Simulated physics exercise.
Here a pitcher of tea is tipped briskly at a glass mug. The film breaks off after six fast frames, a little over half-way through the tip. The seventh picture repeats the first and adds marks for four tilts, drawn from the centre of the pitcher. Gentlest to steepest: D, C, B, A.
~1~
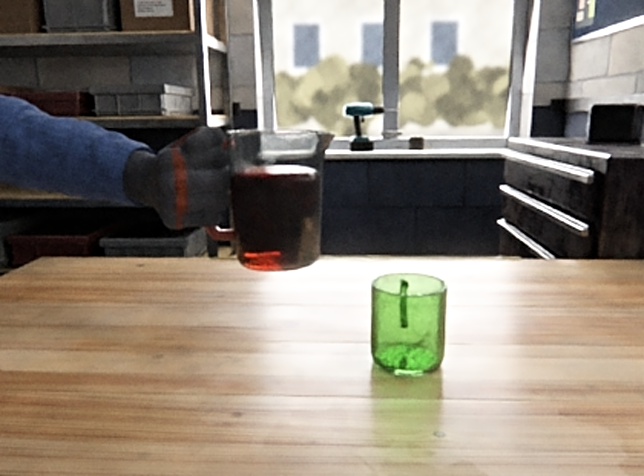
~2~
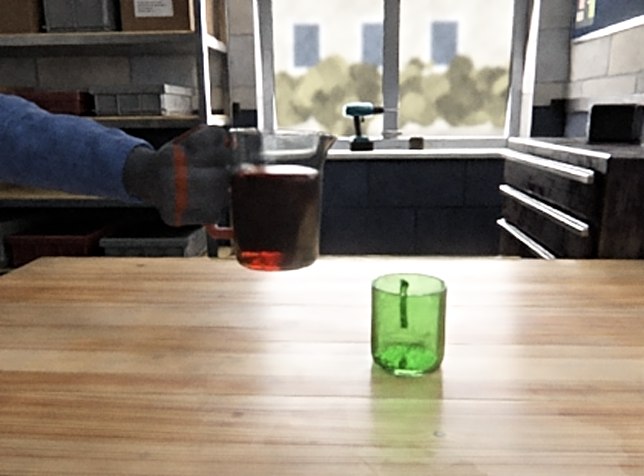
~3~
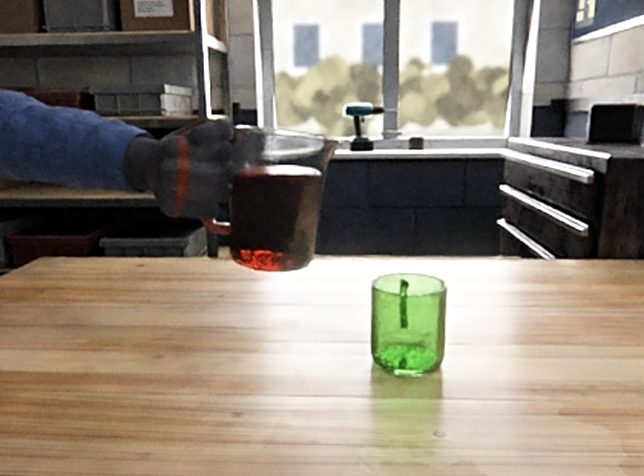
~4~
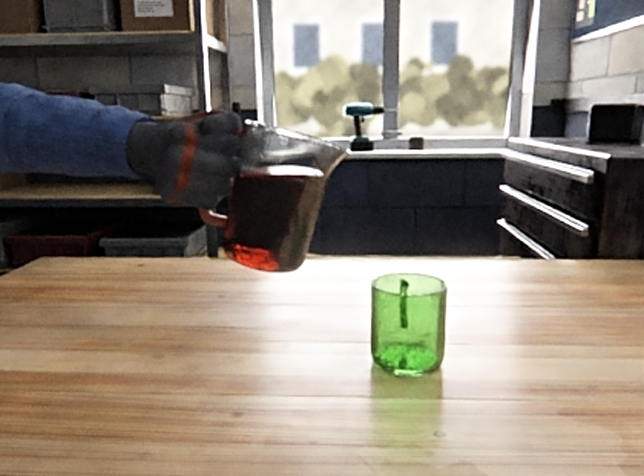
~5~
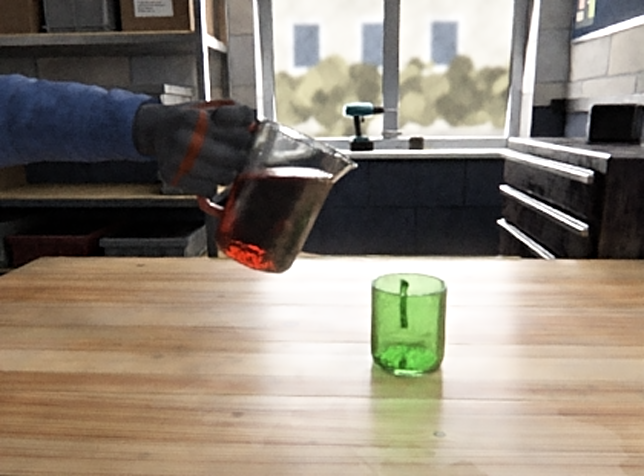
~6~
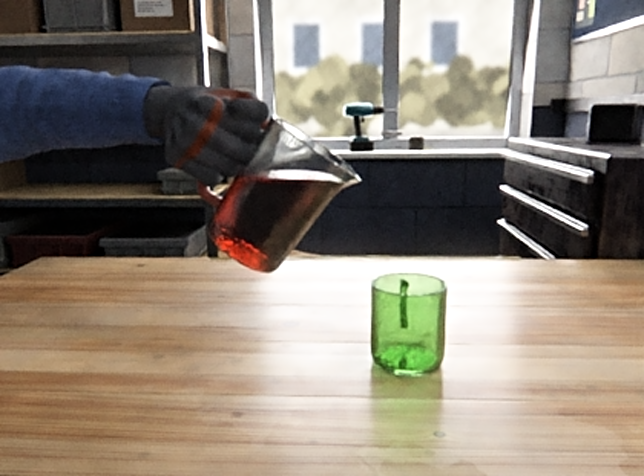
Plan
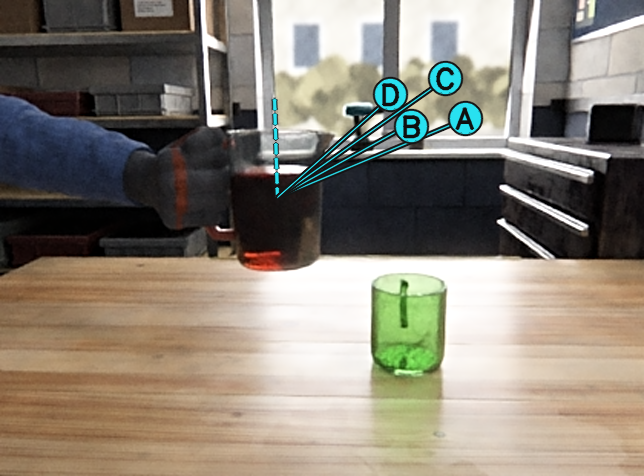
A gloved hand in a blue sleeve holds a clear pitcher of dark reddish tea upright, to the left of a green glass mug on a wooden table. The hand then tilts the pitcher steadily to the right, its spout lowering toward the mug's side while the tea stays inside and the mug remains still.
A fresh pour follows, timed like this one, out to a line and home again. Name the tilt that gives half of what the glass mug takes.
I would pick mark A.
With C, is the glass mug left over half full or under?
Under.
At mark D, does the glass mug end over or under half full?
Under half.
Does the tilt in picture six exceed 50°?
No, it does not.
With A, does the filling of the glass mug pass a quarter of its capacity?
Yes.
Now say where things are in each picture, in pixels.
In the first frame, upright, lip at (334, 134); rim of the glass mug round (409, 283); nothing has left yet.
In the second frame, upright, lip at (336, 136); nothing has left yet.
In the third frame, tipped about 7°, lip at (341, 142); nothing has left yet.
In the fourth frame, tipped about 15°, lip at (348, 152); nothing has left yet.
In the fifth frame, tipped about 25°, lip at (355, 165); nothing has left yet.
In the sixth frame, tipped about 35°, lip at (359, 179); nothing has left yet.
On the marked copy, A at (449, 125); B at (394, 132); C at (431, 88); D at (378, 108).
With A, the glass mug ends with about 51 % of what it can hold.
With B, the glass mug ends with about 34 % of what it can hold.
With C, the glass mug ends with about 22 % of what it can hold.
With D, the glass mug ends with about 12 % of what it can hold.
